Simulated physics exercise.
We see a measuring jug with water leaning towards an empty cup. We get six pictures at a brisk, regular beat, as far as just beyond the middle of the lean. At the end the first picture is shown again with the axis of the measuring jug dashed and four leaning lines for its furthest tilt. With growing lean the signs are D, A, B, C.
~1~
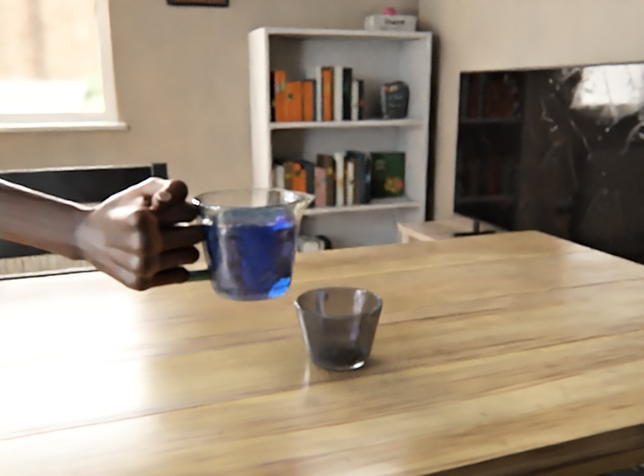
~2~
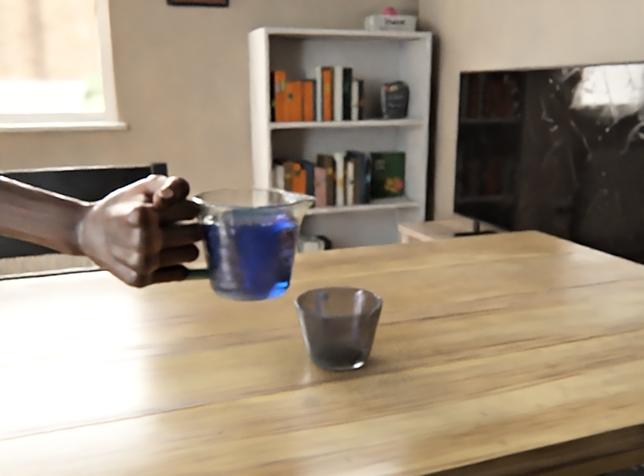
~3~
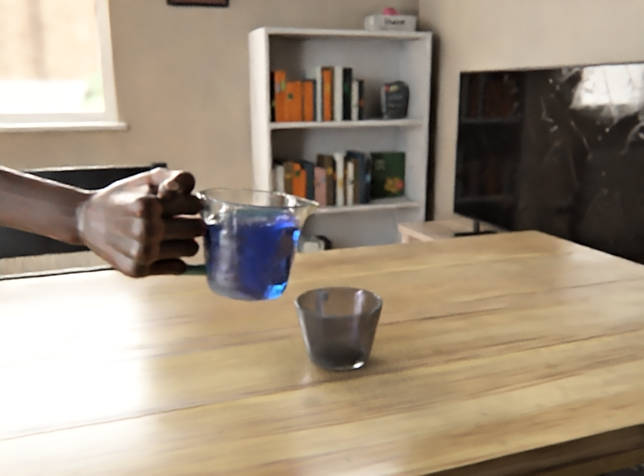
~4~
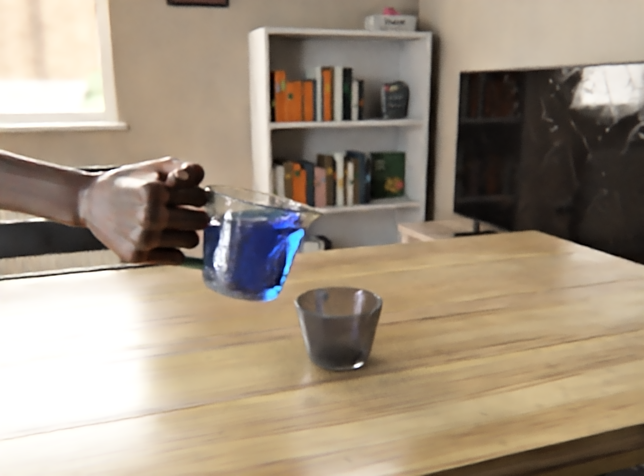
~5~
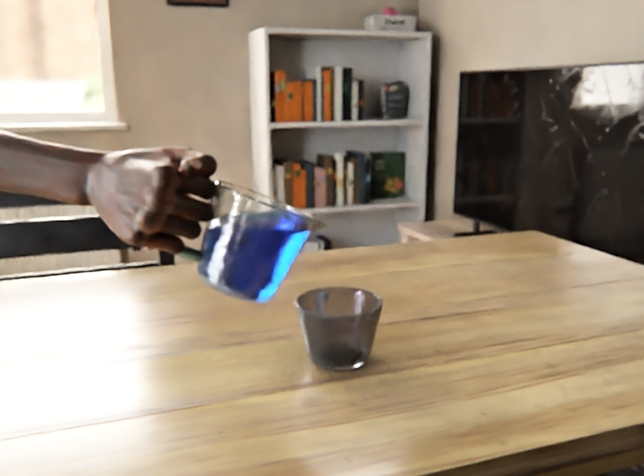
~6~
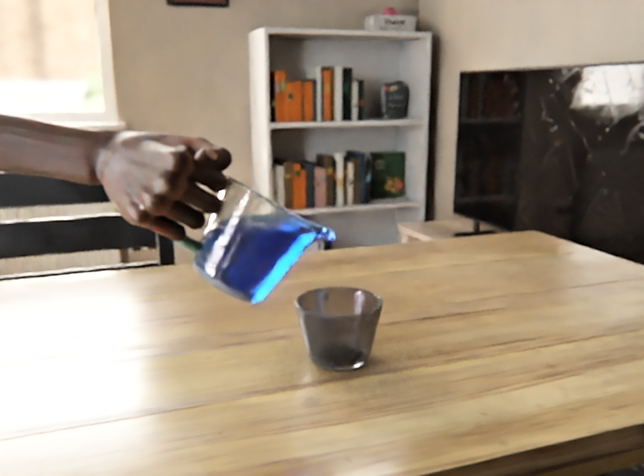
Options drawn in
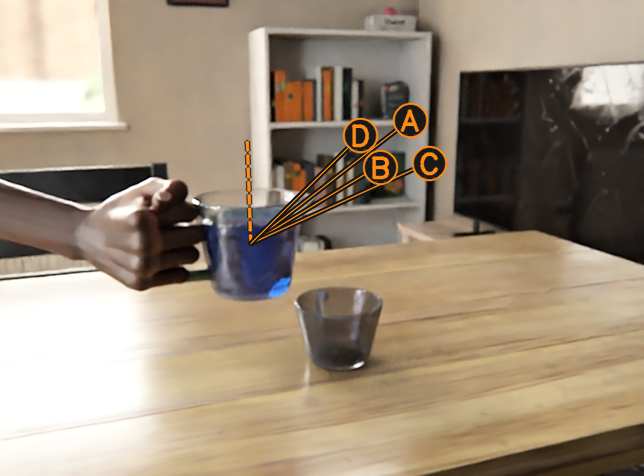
The clip opens on a hand at the left holding a clear measuring jug of blue liquid upright above a wooden table, near an empty cup. The hand slowly tilts the jug to the right, gently at first and then more steeply, until the blue liquid reaches just over its lip.
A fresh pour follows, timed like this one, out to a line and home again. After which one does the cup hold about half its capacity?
D beats the others.
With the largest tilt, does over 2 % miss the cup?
Yes, it does.
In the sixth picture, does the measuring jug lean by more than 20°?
Yes, it does.
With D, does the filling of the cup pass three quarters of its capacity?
No, it does not.
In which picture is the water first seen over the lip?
Picture 6.
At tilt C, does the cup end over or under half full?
Over.
On the marked copy, A at (396, 130); B at (365, 174); C at (413, 169); D at (348, 147).
If A is chosen, the cup ends with about 61 % of what it can hold; 6 % of the water is spilt.
If B is chosen, the cup ends with about 67 % of what it can hold; 16 % of the water is spilt.
If C is chosen, the cup ends with about 76 % of what it can hold; 21 % of the water is spilt.
If D is chosen, the cup ends with about 49 % of what it can hold.
